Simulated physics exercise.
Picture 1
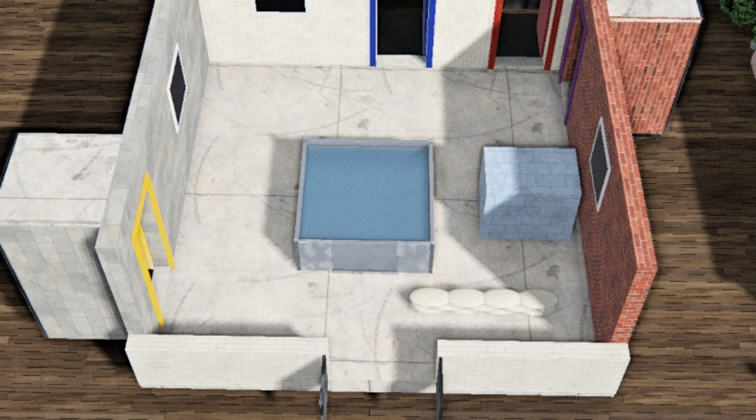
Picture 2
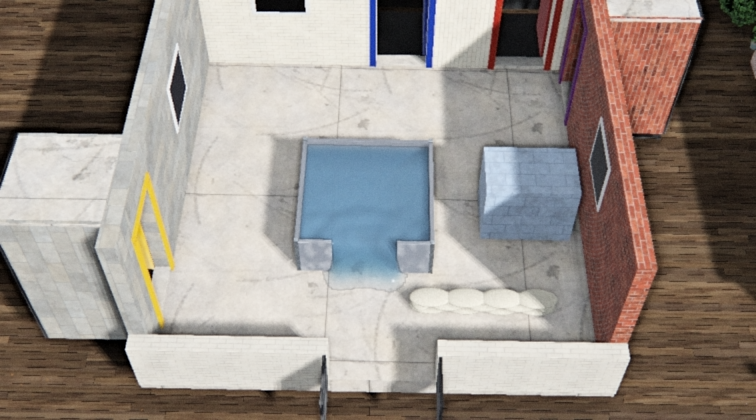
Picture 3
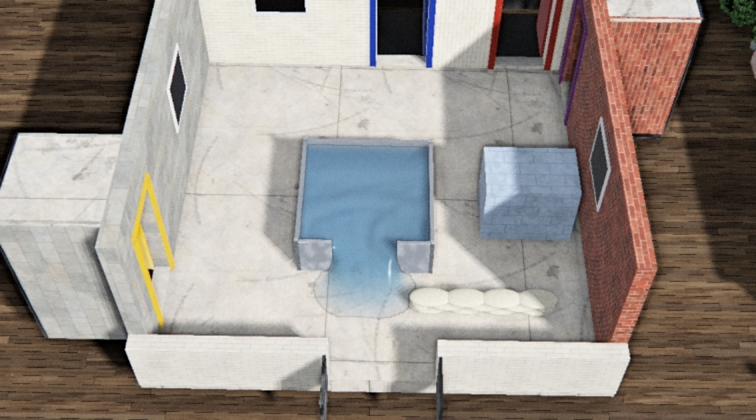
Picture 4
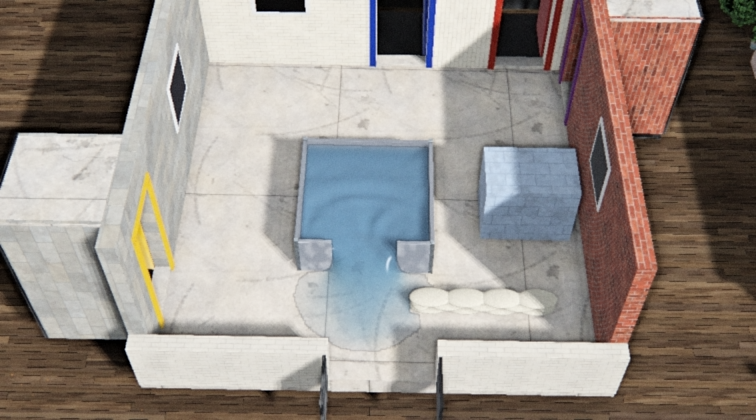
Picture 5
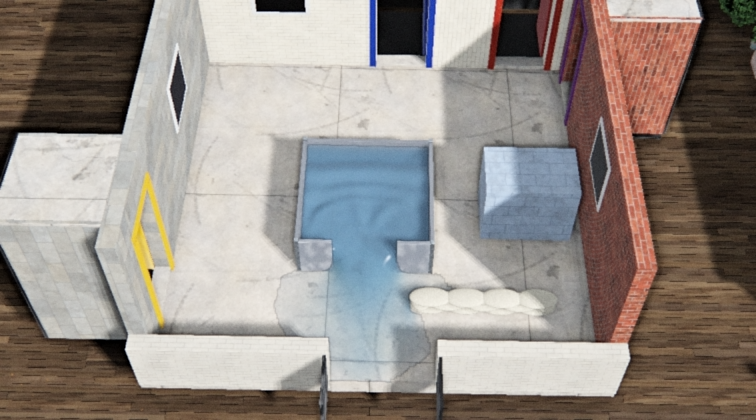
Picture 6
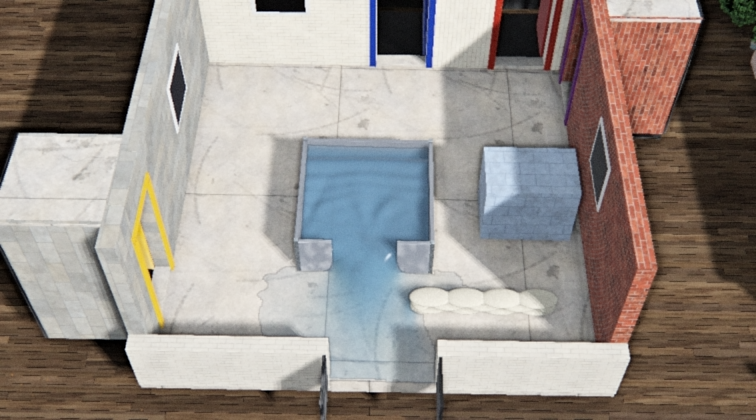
Water poured out of a square tank in a walled yard when part of its front side gave way, spreading over the pale floor past a row of white sacks and through the front opening.
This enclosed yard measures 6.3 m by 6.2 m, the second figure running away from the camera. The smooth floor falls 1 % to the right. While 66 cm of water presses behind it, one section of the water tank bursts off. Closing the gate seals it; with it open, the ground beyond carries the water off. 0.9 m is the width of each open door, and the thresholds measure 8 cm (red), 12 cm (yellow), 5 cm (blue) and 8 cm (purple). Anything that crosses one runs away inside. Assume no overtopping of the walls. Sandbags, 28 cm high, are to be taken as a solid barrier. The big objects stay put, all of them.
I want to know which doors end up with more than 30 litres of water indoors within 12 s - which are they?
My prediction: Red door: Not over, yellow door: Not over, blue door: Not over, purple door: Not over.
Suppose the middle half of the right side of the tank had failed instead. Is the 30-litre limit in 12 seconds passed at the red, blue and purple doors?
Then red exceeds it, blue exceeds it, purple exceeds it.
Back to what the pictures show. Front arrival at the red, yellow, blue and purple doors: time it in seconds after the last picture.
So red at 9.0 s, yellow at 1.3 s, blue at 6.5 s, and purple at 8.0 s.
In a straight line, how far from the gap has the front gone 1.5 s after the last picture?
Distance: Approx. 3.8 m.
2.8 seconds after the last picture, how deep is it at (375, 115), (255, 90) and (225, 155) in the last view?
Approximately 0, 0 and 0 centimetres, going through them in turn.
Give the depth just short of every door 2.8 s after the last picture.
Readings (cm): Red = 0; yellow = 12; blue = 0; purple = 0.
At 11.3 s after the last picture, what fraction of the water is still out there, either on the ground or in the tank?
I'd put it at some 42 percent still there.
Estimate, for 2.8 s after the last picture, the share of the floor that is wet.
Covered: Roughly 30 %.
Then, 0.7 s after the last picture water covers 15 % of the floor and is deepest (34 cm) near (361, 281); red door not reached, yellow door not reached, blue door not reached, purple door not reached.
Then, 1.5 s after the last picture water covers 20 % of the floor and is deepest (28 cm) near (320, 363); red door not reached, yellow door 11 cm at the sill, 0 L in, blue door not reached, purple door not reached.
Then, 2.8 s after the last picture water covers 30 % of the floor and is deepest (21 cm) near (361, 281); red door not reached, yellow door 12 cm at the sill, 4 L in, blue door not reached, purple door not reached.
Then, 6.3 s after the last picture water covers 60 % of the floor and is deepest (10 cm) near (320, 363); red door not reached, yellow door 5 cm at the sill, 5 L in, blue door not reached, purple door not reached.
Then, 11.3 s after the last picture water covers 85 % of the floor and is deepest (6 cm) near (320, 363); red door 3 cm at the sill, 0 L in, yellow door 2 cm at the sill, 5 L in, blue door 3 cm at the sill, 0 L in, purple door 6 cm at the sill, 0 L in.
